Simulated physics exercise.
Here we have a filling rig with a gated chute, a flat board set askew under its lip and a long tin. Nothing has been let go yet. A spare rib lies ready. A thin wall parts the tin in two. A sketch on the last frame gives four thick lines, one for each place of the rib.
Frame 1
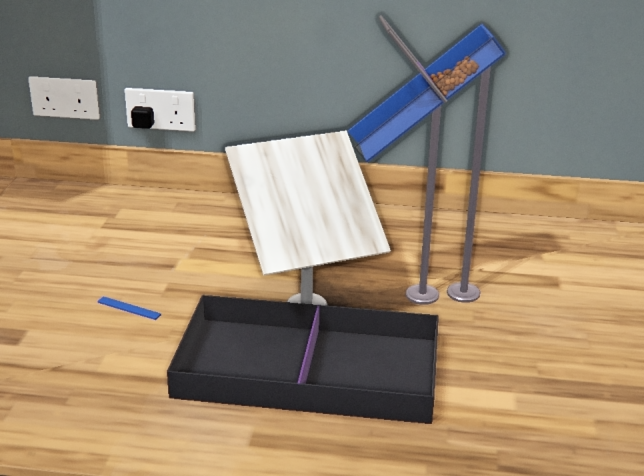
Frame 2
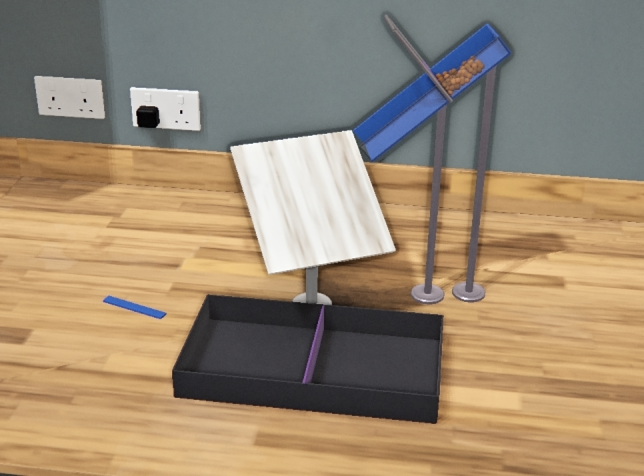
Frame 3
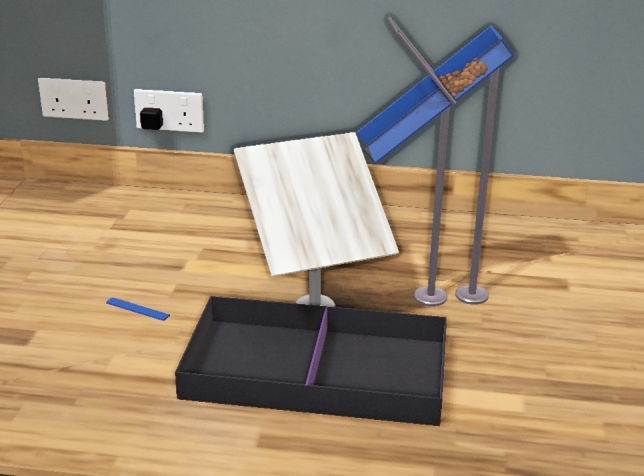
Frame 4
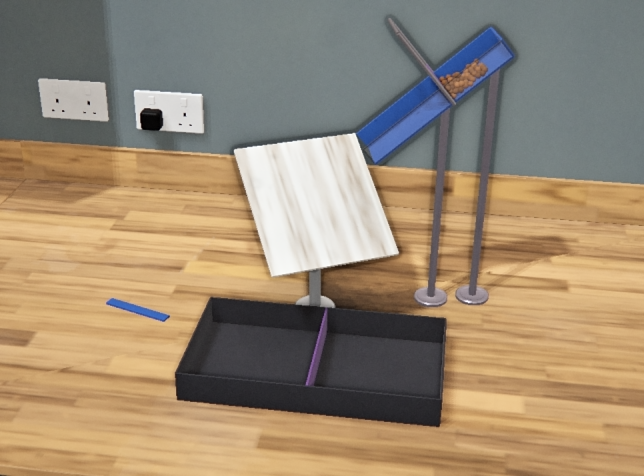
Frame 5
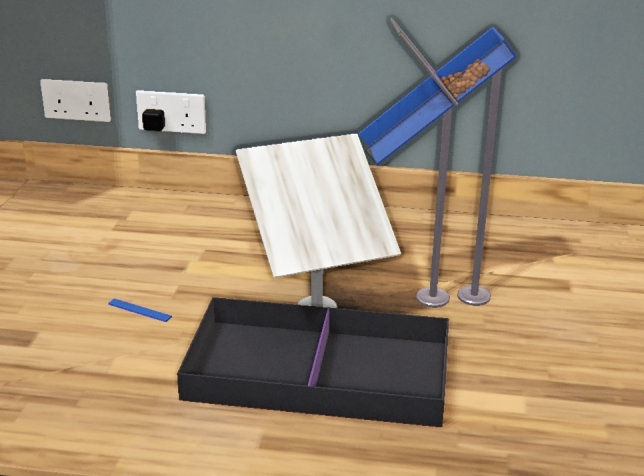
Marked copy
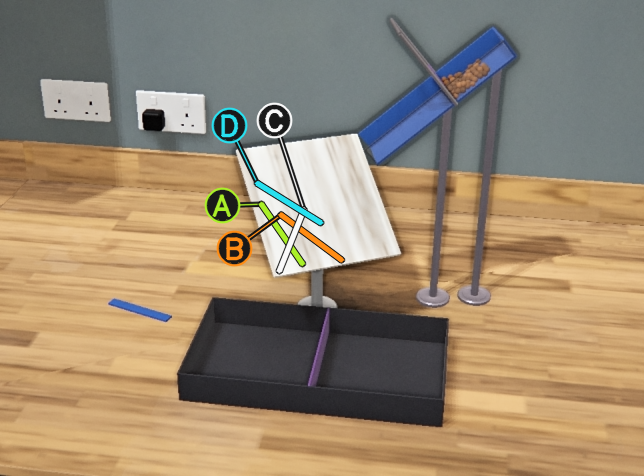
The footage shows a blue sloping chute holding small brown pieces behind a grey gate, above a tilted pale board and a black tray split by a purple divider; the view shifts very slightly, but nothing in the setup moves.
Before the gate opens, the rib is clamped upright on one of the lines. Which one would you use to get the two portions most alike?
Use line C.
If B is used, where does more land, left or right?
More lands on the right.
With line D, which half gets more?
Right.
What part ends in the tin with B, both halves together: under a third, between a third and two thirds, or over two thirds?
It is over two thirds.
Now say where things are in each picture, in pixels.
The first picture shows load behind the gate at (449, 82), cereal balls; lip of the chute at (363, 154), sloping fairly steeply.
The second picture shows middle of the board at (313, 198), tilted fairly steeply; middle of its low edge at (334, 262); of its high edge at (293, 138).
The third picture shows front corners of the tin at (176, 372) and (442, 399); front end of its middle wall at (306, 385); gate still shut at (432, 74).
The fourth picture shows middle of the load at (458, 85); lip at (372, 156).
The fifth picture shows middle of the load at (460, 85); lip at (374, 157).
On the marked copy, line A from (261, 204) to (302, 263); line B from (281, 214) to (341, 259); line C from (303, 209) to (279, 270); line D from (257, 183) to (320, 222).
If A is chosen, of what is caught, about a quarter in the left half, most in the right.
If B is chosen, of what is caught, none in the left half, all in the right.
If C is chosen, of what is caught, about two thirds in the left half, about a third in the right.
If D is chosen, of what is caught, a small part in the left half, most in the right.
